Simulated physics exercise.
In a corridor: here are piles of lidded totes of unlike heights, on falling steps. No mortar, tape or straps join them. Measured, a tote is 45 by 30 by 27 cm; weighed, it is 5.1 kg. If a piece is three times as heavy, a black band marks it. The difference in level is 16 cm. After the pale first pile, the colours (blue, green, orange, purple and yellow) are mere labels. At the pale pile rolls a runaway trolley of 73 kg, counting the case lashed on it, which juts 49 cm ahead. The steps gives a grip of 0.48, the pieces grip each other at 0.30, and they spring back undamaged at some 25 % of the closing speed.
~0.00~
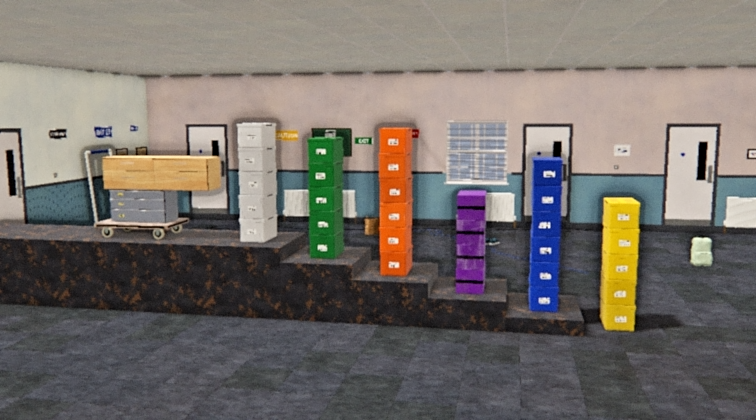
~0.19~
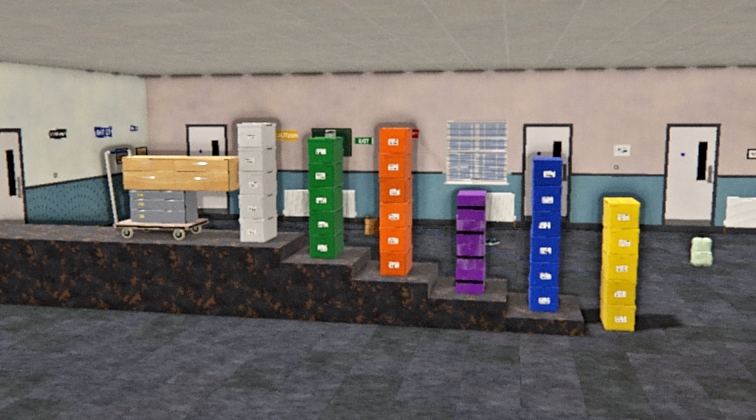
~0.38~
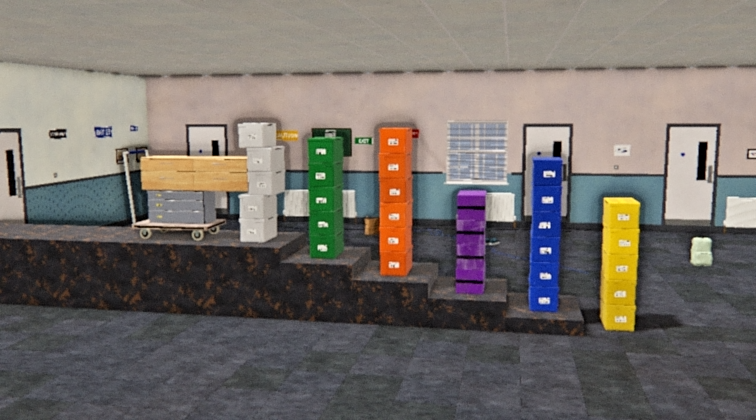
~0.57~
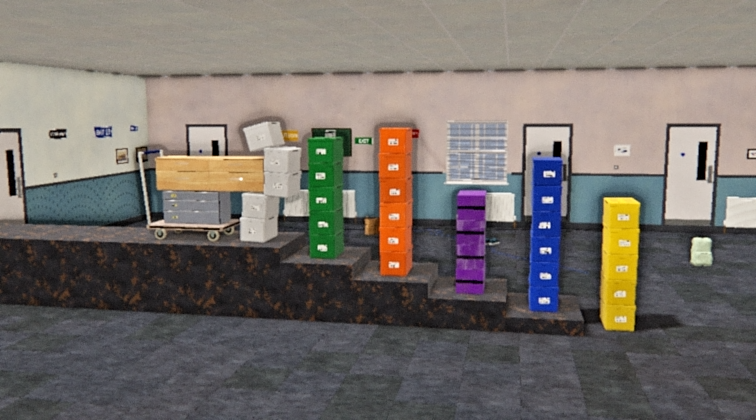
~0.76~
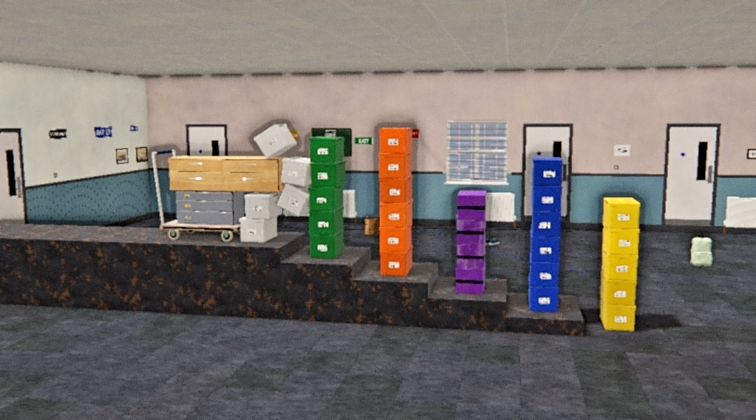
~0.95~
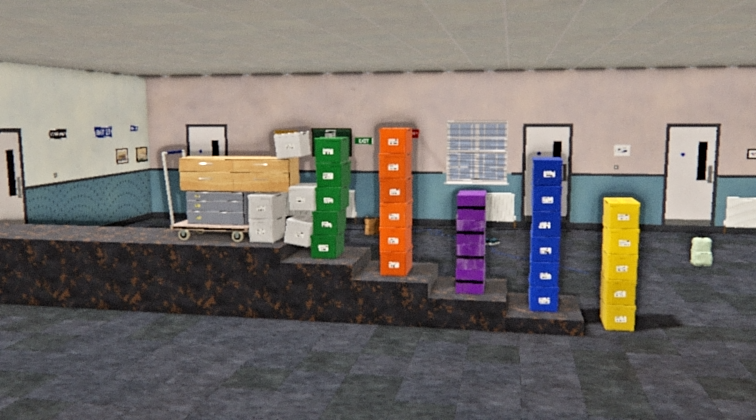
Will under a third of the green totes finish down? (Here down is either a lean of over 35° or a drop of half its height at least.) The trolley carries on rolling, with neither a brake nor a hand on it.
No, more than a third do.
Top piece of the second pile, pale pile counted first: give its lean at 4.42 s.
Measured from upright, roughly 30°.
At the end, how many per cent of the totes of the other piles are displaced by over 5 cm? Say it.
It is 90 per cent.
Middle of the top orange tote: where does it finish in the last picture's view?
About (576, 288).
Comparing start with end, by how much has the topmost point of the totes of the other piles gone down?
About 75 cm lower.
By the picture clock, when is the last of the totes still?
About 6.0 s.
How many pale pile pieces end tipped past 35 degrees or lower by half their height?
Tally of pale pieces: 3.
After 2.34 s, 3 of the pale pile down; 4 of the 5 green totes down (4 of 26 in all colours); top green tote 7° from how it stood, 40 cm lower; top orange tote 19° from how it stood, 9 cm lower.
After 4.42 s, 3 of the pale pile down; 4 of the 5 green totes down (16 of 26 in all colours); top green tote 31° from how it stood, 69 cm lower; top purple tote on its side.
In the end (6.0 s), 3 of the pale pile down; 4 of the 5 green totes down (21 of 26 in all colours); top green tote 32° from how it stood, 69 cm lower; top purple tote on its side. That is 80 per cent. From the last view, middles, top green tote near (435, 212), top purple tote near (548, 269).
